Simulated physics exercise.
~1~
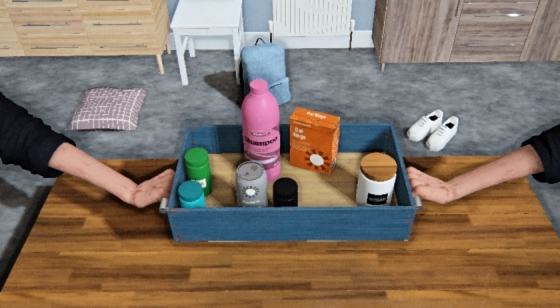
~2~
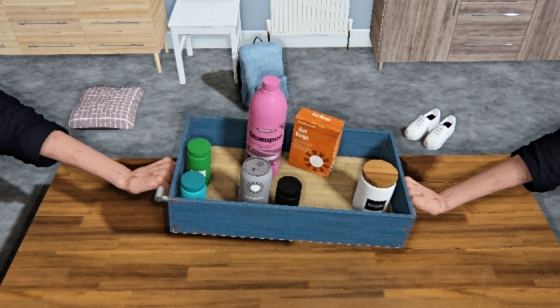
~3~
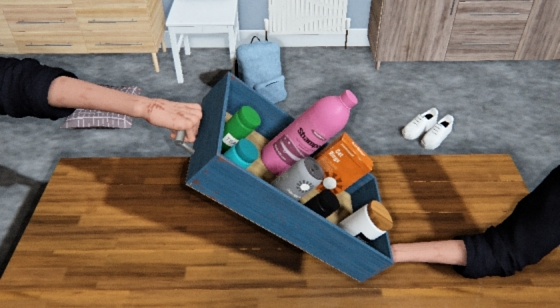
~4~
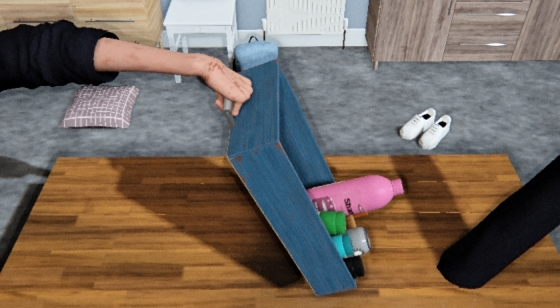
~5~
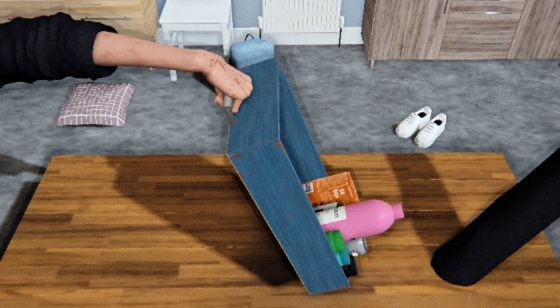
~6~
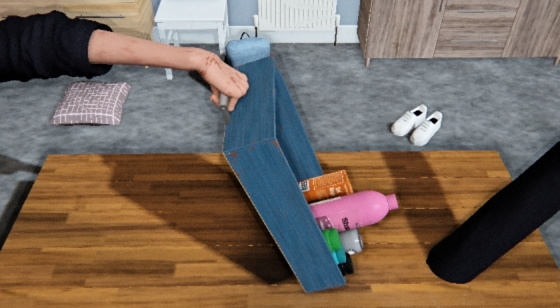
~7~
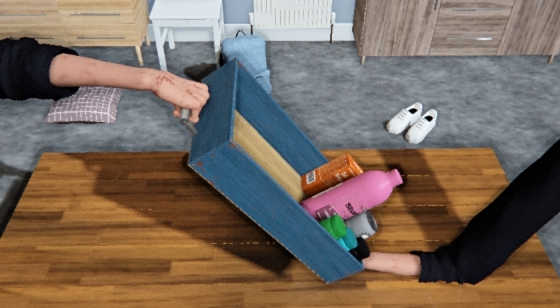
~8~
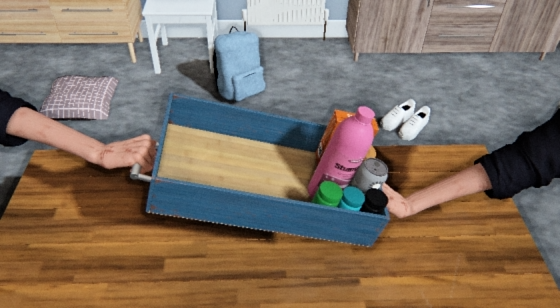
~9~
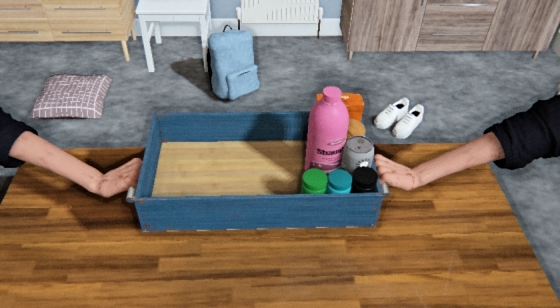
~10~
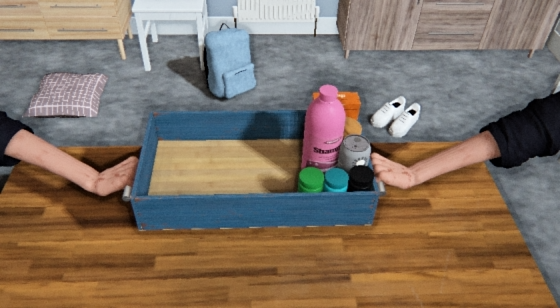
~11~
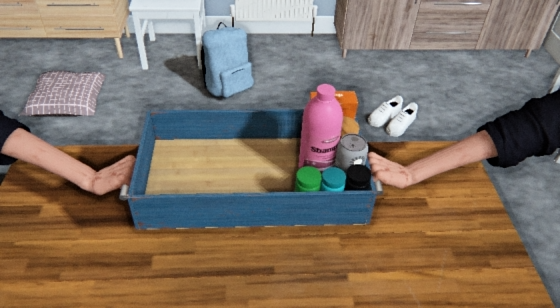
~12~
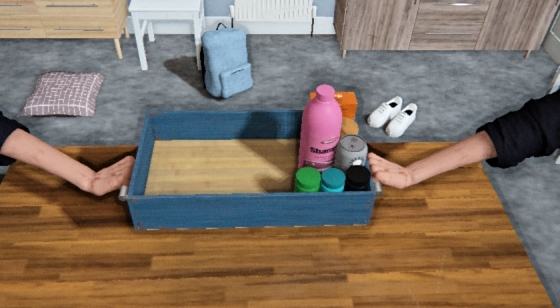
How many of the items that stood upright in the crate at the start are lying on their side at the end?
None of them are lying on their side at the end. They slide over to the right end of the crate and are standing upright again once it is level.
